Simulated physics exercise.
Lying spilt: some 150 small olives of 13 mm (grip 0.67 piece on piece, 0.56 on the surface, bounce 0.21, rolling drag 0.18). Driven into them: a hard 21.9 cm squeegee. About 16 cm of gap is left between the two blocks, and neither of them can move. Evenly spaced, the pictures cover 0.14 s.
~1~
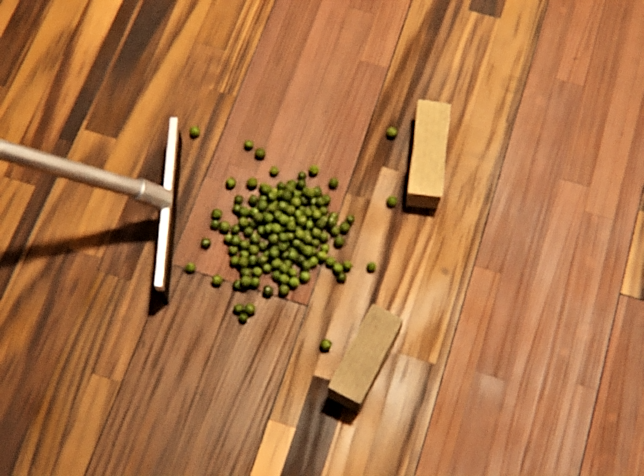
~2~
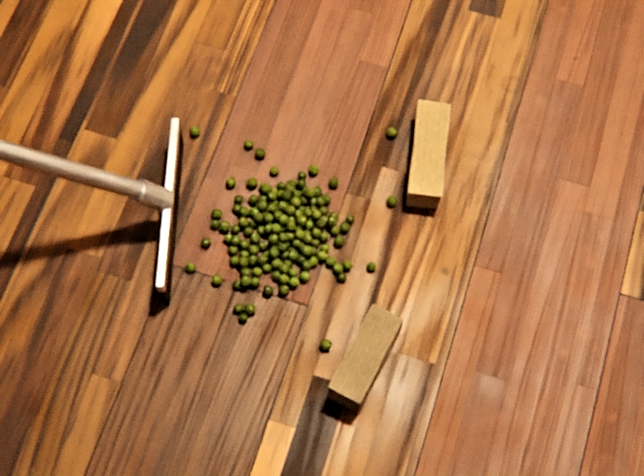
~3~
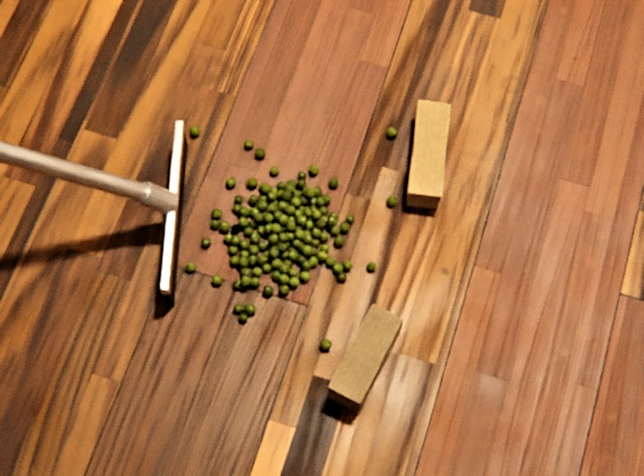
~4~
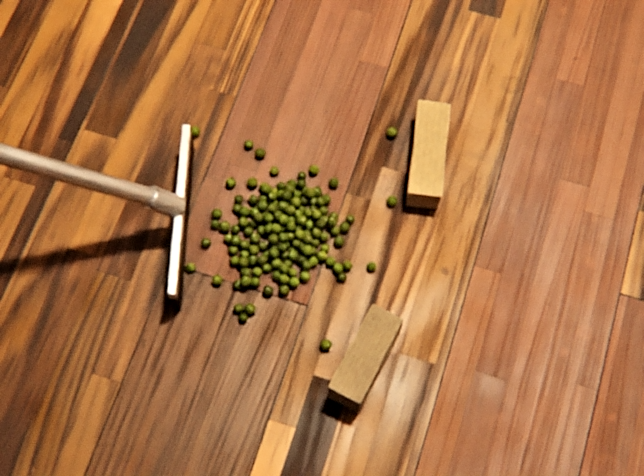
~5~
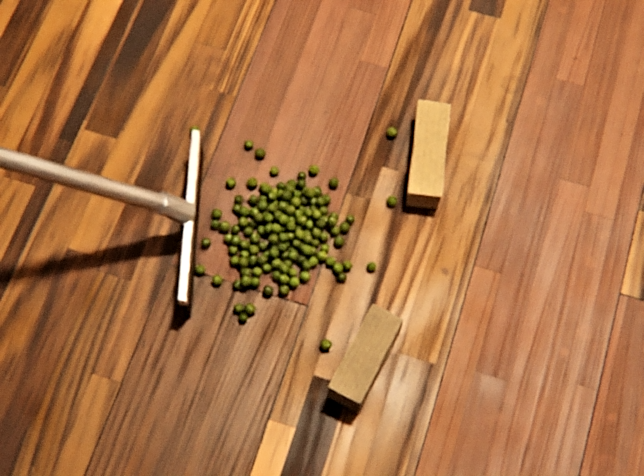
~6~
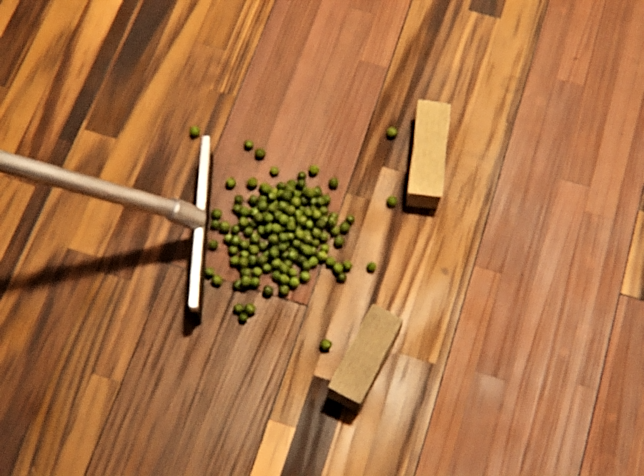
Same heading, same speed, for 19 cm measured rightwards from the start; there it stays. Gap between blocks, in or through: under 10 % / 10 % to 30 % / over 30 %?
Under 10 %.
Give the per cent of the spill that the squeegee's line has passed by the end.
It comes out at about 10 percent.
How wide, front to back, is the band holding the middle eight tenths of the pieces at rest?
I'd say some 16 centimetres.
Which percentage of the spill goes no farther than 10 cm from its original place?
I'd put it at close to 65 percent.
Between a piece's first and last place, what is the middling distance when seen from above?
I'd put it at around 8 centimetres.
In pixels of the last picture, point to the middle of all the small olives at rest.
At about (349, 250).
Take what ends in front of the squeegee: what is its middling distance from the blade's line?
Roughly 4 centimetres.
Then, 0.18 s after the last picture, squeegee 15 cm from its start, spill 17 cm wide; held up before the blocks 100 %.
Then, 0.37 s after the last picture, squeegee 20 cm from its start, spill 19 cm wide; held up before the blocks 100 %.
Then, 0.52 s after the last picture, squeegee 20 cm from its start, spill 20 cm wide; in or through the gap 5 %, held up before the blocks 95 %.
In the end, in or through the gap 5 %, round the near block 0 %, round the far block 0 %, held up before the blocks 95 %.
